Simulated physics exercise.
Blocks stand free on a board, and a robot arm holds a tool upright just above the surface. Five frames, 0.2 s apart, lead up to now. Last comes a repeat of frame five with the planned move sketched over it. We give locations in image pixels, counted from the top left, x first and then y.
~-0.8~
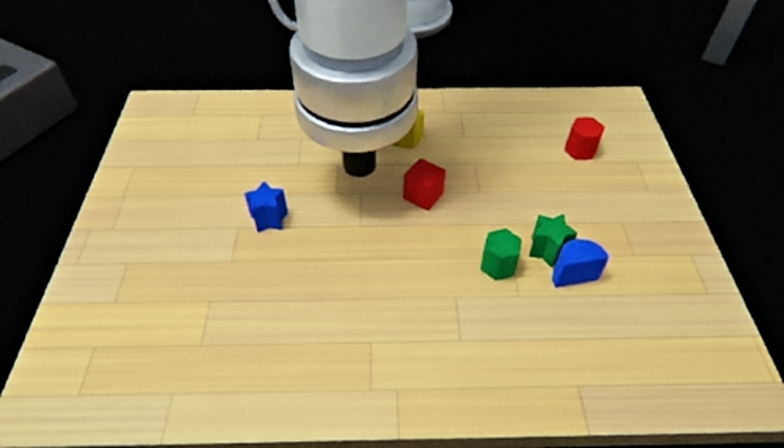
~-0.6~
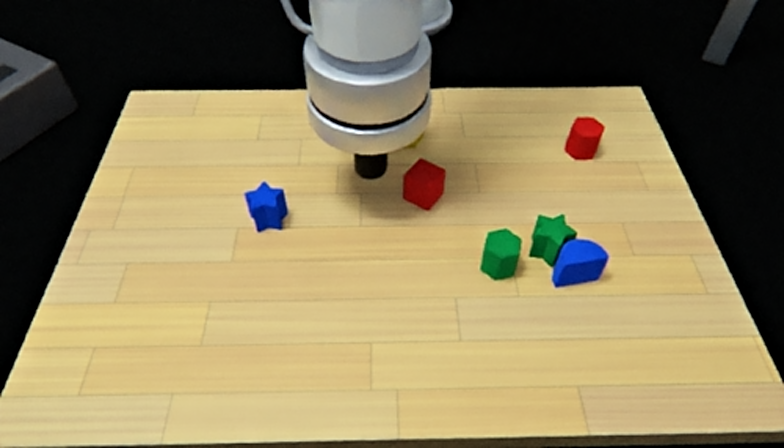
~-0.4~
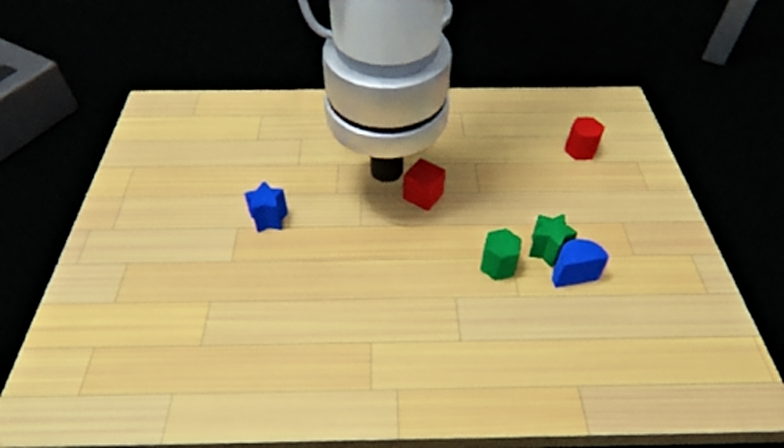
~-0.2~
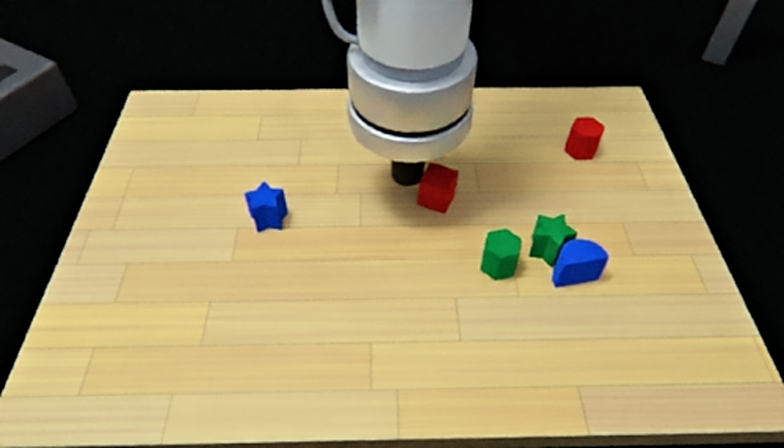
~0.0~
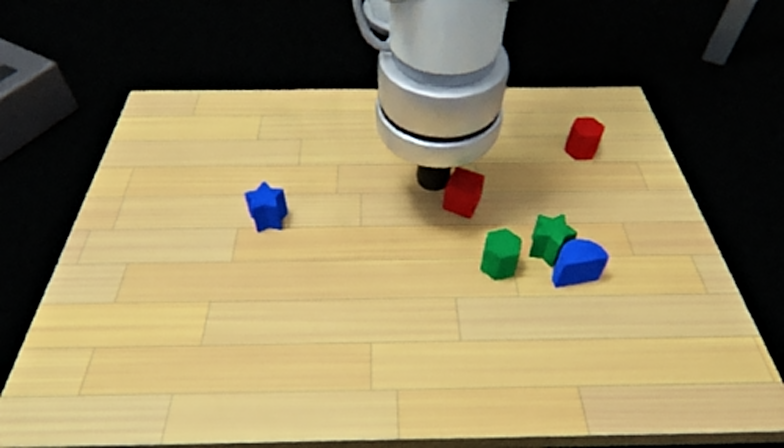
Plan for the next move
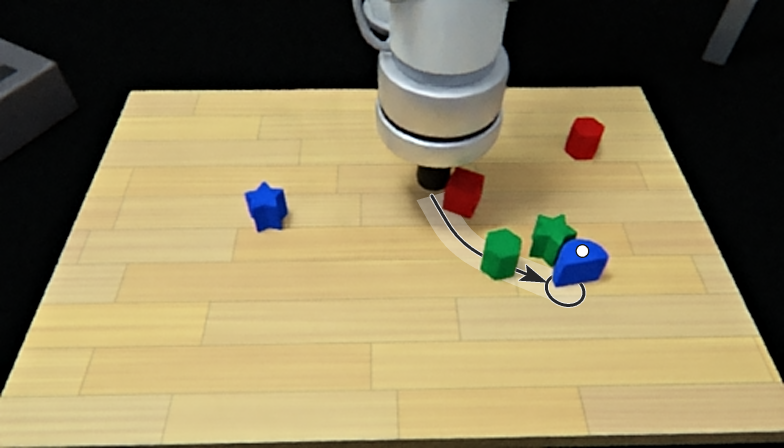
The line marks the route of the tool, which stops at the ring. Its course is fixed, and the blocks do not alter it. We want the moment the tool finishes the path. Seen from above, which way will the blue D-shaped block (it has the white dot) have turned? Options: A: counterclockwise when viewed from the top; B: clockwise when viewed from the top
A: Counterclockwise when viewed from the top.
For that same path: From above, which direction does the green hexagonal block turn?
If we look at it from overhead, the green hexagonal block pivots clockwise.
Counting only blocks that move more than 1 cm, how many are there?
I foresee three or more blocks being moved.
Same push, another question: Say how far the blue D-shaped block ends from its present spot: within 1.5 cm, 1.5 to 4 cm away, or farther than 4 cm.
The shift is from 1.5 to 4 cm.
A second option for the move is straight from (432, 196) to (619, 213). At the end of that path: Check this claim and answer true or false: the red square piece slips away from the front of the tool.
The statement is true.
The line goes from (432, 196) over (457, 236) and (506, 266) to (565, 290); the dot is on the blue D-shaped block.
What follows on the original path. One third of the way, tool at (460, 222); red square piece at (480, 188), turned 50° anticlockwise.
Two thirds of the way, tool at (511, 251); red square piece at (480, 188), turned 50° anticlockwise; green hexagonal block at (544, 266), turned 15° clockwise.
At the end, tool at (571, 275); red square piece at (480, 188), turned 50° anticlockwise; green hexagonal block at (587, 300), turned 85° clockwise; green star block unmoved; blue D-shaped block at (606, 255), turned 55° anticlockwise.
